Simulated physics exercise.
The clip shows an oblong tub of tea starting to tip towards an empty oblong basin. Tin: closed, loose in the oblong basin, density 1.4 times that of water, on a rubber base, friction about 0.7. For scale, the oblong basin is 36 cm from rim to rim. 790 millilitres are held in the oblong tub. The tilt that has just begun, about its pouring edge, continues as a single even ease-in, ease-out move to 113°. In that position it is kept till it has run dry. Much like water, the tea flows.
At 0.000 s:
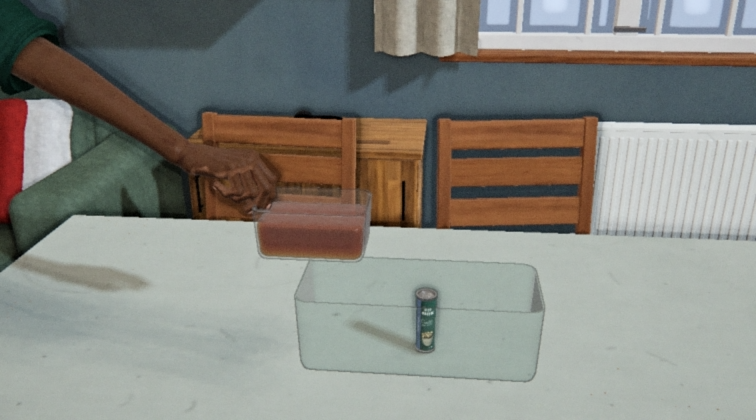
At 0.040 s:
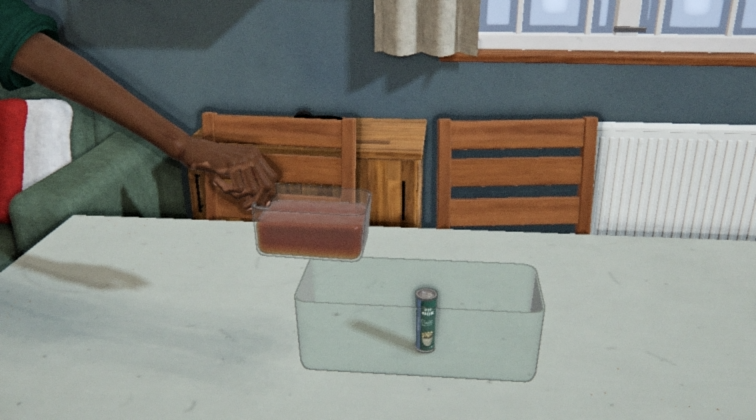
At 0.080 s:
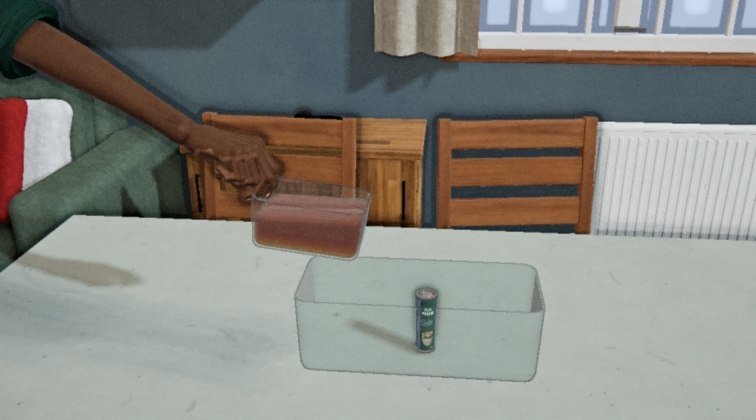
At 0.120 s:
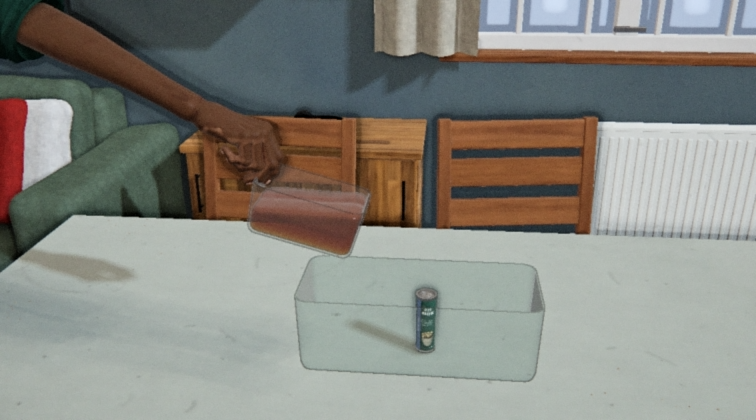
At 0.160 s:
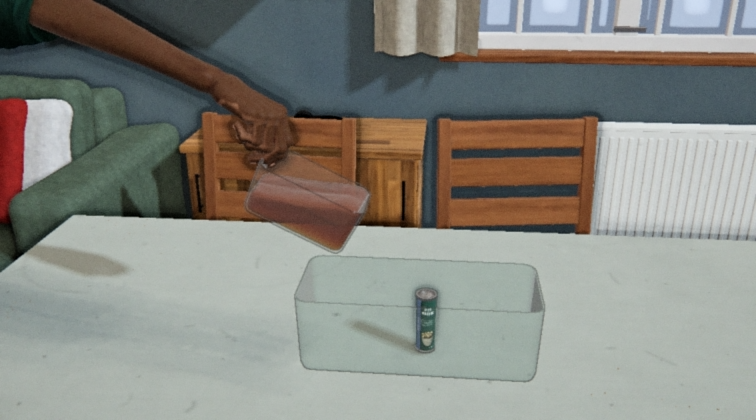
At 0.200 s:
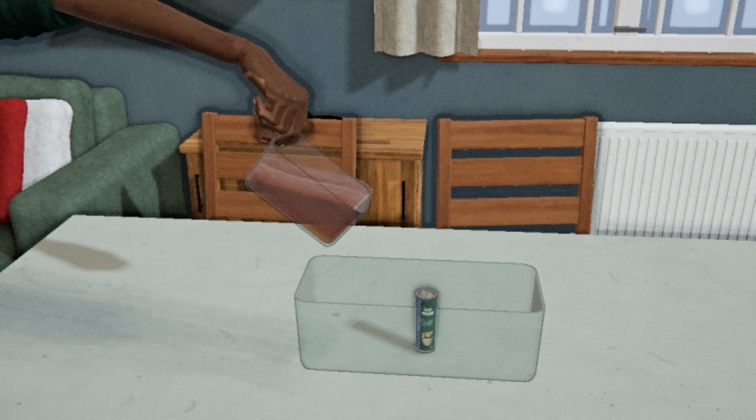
A clear oblong tub of reddish-brown tea, held by a hand reaching in from the left, tilted steadily down to the right above an oblong see-through basin with a small green tin standing inside.
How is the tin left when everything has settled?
It ends up erect.
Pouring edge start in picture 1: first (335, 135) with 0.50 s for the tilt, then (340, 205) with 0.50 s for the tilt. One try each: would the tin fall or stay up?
Trial 1 - tin stays standing; trial 2 - tin tips.
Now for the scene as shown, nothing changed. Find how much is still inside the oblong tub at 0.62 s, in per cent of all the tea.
Close to 3 percent of the whole amount.
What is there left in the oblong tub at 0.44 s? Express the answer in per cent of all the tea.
Around 34 percent.
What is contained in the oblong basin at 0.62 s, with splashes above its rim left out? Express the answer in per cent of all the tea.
Around 86 per cent of the whole.
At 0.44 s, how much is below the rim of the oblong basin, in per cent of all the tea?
At that time the basin holds about 8 per cent of the liquid.
After 0.44 s the tilt is 109° and 34 per cent is still to pour; the tin stands where it began.
After 0.62 s the tilt is 113° and 3 per cent is still to pour; the tin stands where it began.
After 0.80 s the tilt is 113° and 0 per cent is still to pour; the tin stands where it began.
After 1.00 s the tilt is 113° and 1 per cent is still to pour; the tin stands where it began.
In the end the tin stands where it began.
